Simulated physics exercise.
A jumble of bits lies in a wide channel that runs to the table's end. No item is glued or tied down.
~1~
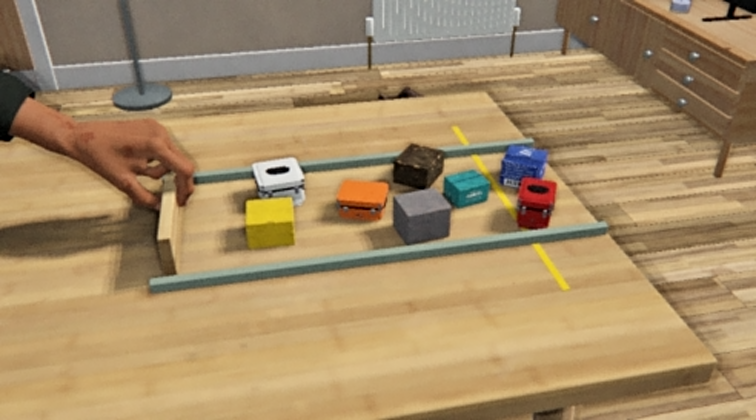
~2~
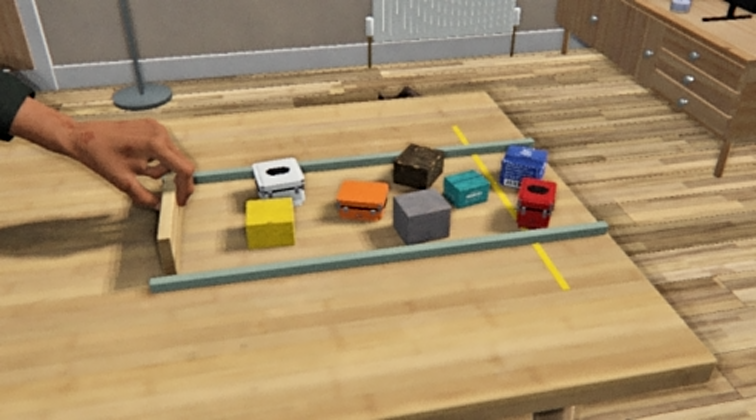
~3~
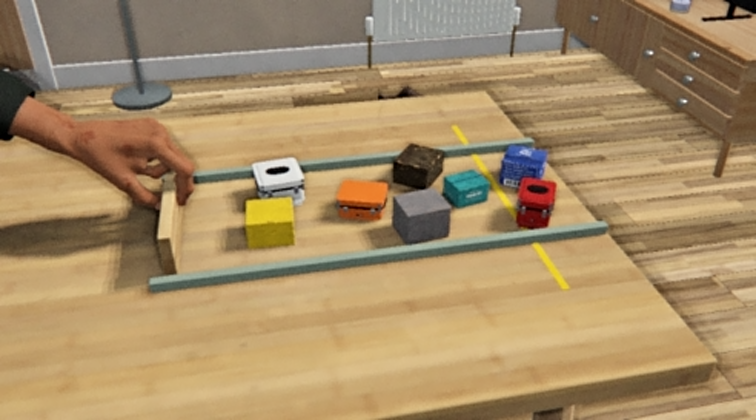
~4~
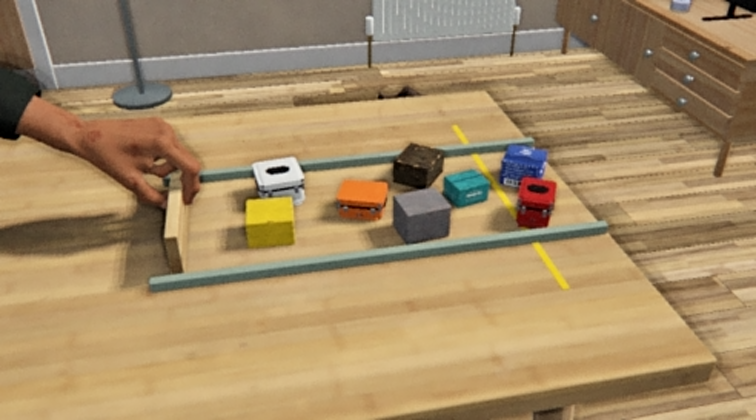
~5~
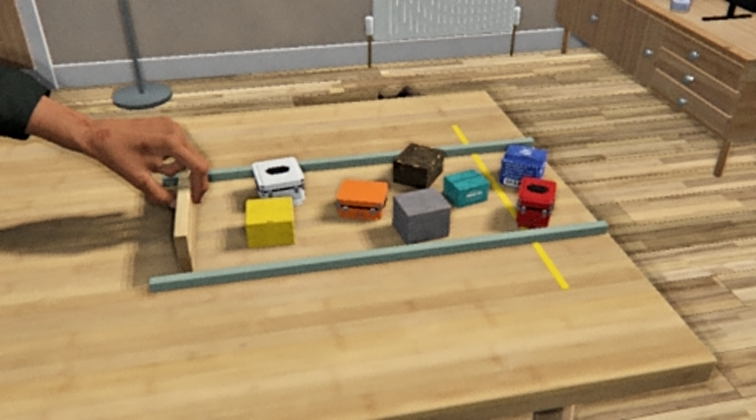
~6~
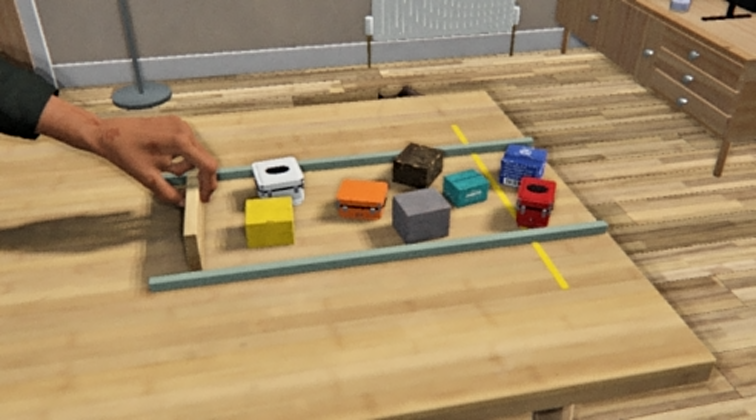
In this clip, a hand at the left holds an upright board between two rails on a wooden table, then slides it slightly right toward a scatter of colored boxes and blocks, which stay still around a yellow tape line.
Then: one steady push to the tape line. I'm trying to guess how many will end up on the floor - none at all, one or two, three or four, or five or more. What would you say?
The number going over the end will be three or four.
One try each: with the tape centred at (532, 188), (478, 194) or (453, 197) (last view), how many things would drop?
Tallies in the order asked: 6, 3, 0.
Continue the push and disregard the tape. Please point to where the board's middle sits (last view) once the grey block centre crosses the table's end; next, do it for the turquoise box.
Middle: Roughly (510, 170); roughly (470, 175).
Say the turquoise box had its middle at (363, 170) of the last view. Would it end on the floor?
Note: From that start it hangs on.
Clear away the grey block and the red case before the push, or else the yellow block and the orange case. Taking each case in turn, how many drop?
First try 2, second try 0.
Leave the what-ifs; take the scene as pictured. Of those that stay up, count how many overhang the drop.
The tally is 3.
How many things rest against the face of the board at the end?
It ends up touching 2.
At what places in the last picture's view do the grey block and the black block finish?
Going in order, first (583, 202) and next (537, 149).
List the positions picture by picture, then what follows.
The first frame shows blue box (524, 168); red case (536, 203); turquoise box (466, 189); board (173, 209); tape (500, 193).
The second frame shows red case (536, 204); black block (419, 167).
The third frame shows turquoise box (466, 189); orange case (363, 202).
The fourth frame shows blue box (523, 167); board (179, 208).
The fifth frame shows red case (536, 203); grey block (421, 216).
The sixth frame shows blue box (523, 167); red case (535, 203); turquoise box (466, 188); board (196, 206); tape (499, 192).
Early on, none off yet; blue box at rest near (523, 167); red case at rest near (535, 203); turquoise box at rest near (466, 188).
A while later, none off yet; blue box at rest near (523, 167); red case at rest near (535, 203); turquoise box travelled a little near (486, 187).
Further along, none off yet; blue box travelled about its own width near (542, 158); red case travelled about its own width near (577, 201); turquoise box travelled well along near (558, 180).
Finally, the number that fall off is three or four; lost, turquoise box, red case and blue box.
